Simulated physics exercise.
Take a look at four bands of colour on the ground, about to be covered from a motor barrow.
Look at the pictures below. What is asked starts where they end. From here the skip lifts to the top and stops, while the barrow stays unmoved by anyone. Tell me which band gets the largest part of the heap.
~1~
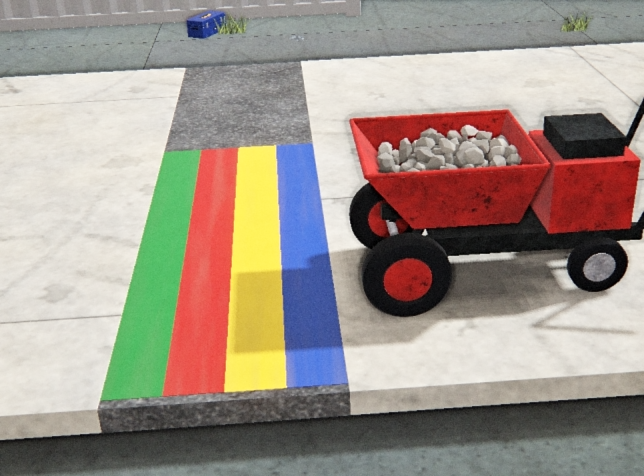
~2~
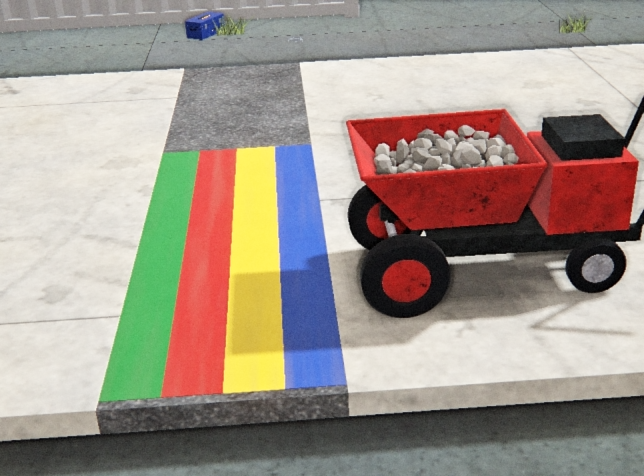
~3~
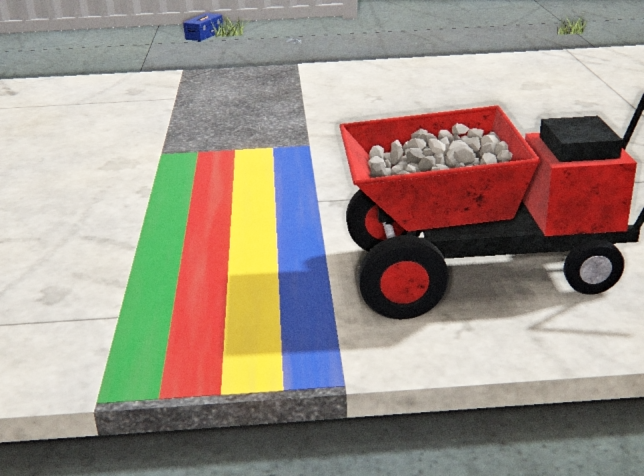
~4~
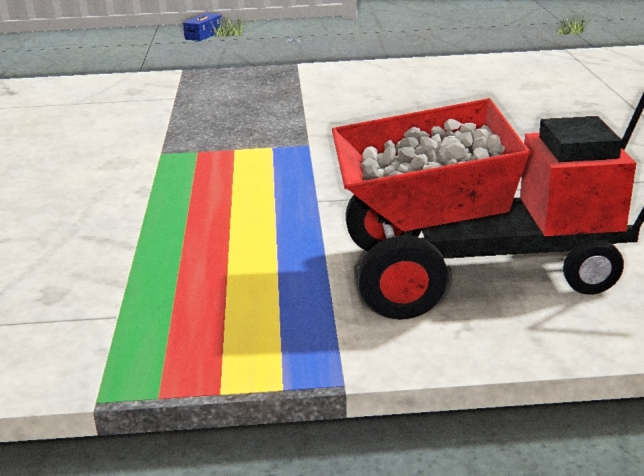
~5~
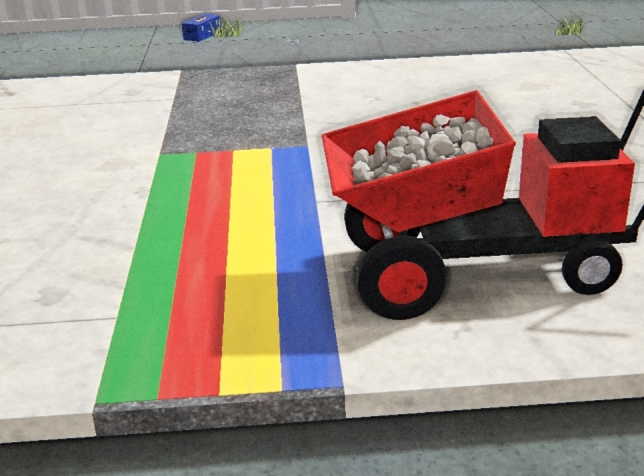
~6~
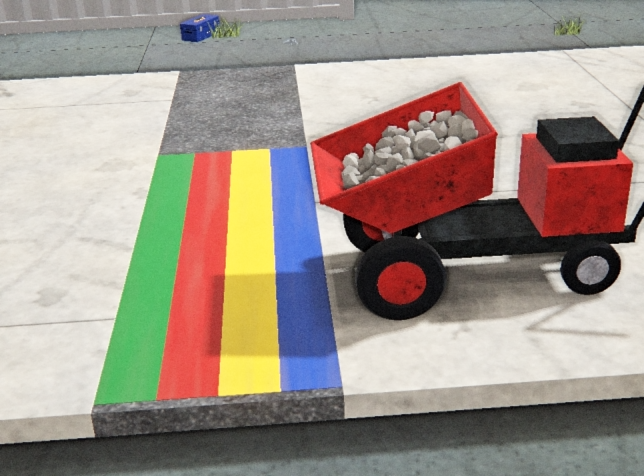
I would say the yellow band gets the largest part.
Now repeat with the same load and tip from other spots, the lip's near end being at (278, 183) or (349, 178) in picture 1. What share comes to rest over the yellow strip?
Roughly 0 percent the first time, roughly 40 percent the second.
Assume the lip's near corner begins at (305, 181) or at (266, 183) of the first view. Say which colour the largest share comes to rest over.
To begin with the red strip, and after that the green one.
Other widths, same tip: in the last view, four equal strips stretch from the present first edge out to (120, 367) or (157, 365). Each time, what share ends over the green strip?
I get 10 % for the first one and 20 % for the second.
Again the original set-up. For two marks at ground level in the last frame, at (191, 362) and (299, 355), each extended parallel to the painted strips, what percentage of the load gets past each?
Roughly 20 per cent, then roughly 80 per cent.
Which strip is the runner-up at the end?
Next in line is the red strip.
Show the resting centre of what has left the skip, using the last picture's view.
I'd put the middle somewhere around (232, 289).
Just after the last frame, skip tipped steeply; every one in the skip.
A moment on, skip tipped right over; the larger part in the skip; roughly a quarter over the yellow strip; just a few over the red strip; just a few falling.
Further on, skip tipped right over; about a tenth in the skip; just a few over the blue strip; roughly half over the yellow strip; roughly a quarter over the red strip; about a tenth over the green strip; just a few off the paint.
When it is over, skip tipped right over; about a tenth in the skip; just a few over the blue strip; roughly half over the yellow strip; roughly a quarter over the red strip; about a tenth over the green strip; just a few off the paint.
